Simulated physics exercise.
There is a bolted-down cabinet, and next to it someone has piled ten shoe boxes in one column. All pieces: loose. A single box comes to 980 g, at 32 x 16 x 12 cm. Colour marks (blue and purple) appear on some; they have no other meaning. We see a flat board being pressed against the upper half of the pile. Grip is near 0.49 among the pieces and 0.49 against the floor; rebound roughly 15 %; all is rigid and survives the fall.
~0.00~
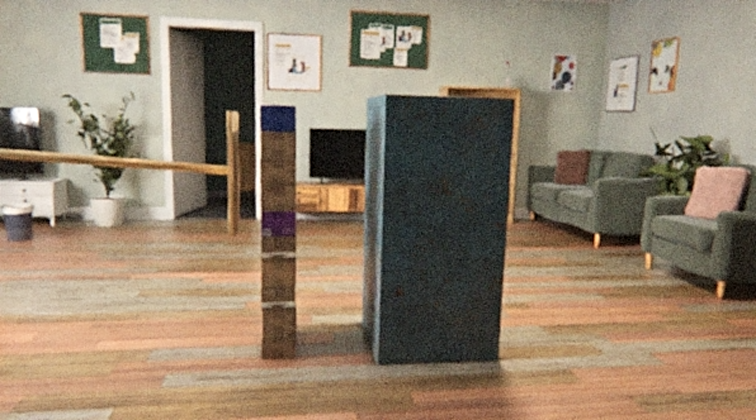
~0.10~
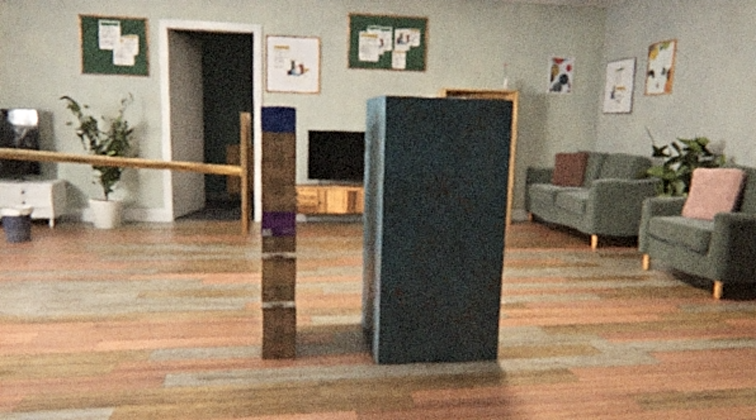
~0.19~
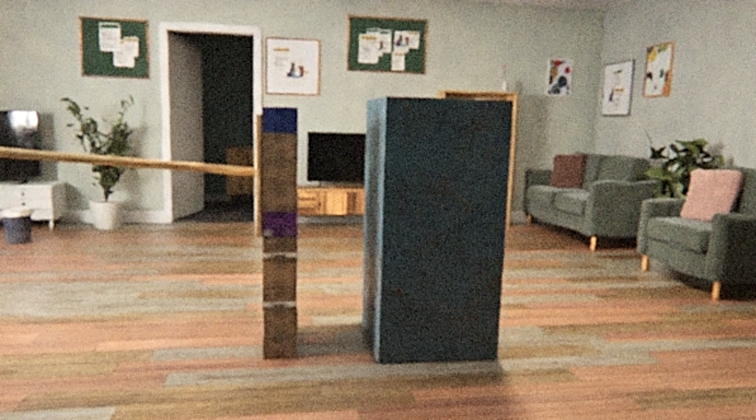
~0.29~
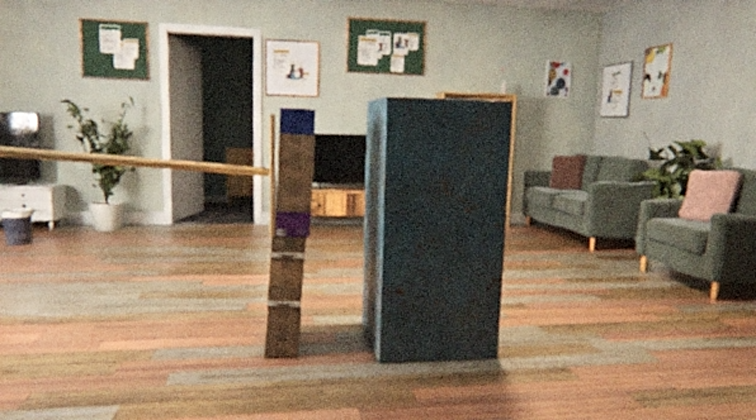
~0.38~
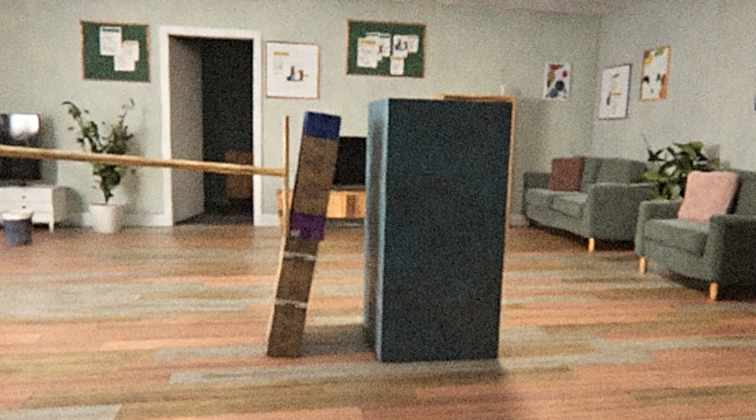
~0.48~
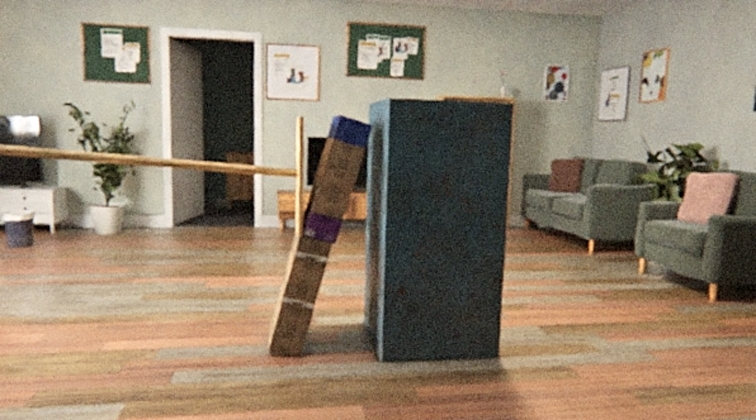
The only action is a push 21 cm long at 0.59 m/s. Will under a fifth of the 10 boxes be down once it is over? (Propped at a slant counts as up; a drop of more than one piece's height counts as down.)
Yes. What ends down runs lower than a fifth of the lot.
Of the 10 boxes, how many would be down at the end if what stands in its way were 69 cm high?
Result - 3.
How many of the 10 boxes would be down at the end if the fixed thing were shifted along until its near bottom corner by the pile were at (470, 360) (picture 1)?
With that change the number is 5.
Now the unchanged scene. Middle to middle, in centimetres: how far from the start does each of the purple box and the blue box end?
So purple shifts 25 cm, while blue shifts 35 cm.
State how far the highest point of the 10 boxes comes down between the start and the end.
I'd say it's about 2 cm lower than before.
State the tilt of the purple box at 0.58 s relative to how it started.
Close to 20° of tilt compared with the start.
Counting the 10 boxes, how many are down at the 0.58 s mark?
The count by then is 0.
By 0.54 s, none of the 10 boxes down, 10 disturbed; purple box tilted 19°; blue box tilted 19°, 49 mm lower.
By 0.58 s, none of the 10 boxes down, 10 disturbed; purple box tilted 19°; blue box tilted 18°, 47 mm lower.
When it is over (1.6 s), none of the 10 boxes down, 10 disturbed; purple box tilted 18°, 37 mm lower; blue box tilted 18°, 48 mm lower. That is 0 per cent. In pixels of the last frame, middles, purple box near (335, 226), blue box near (358, 134).
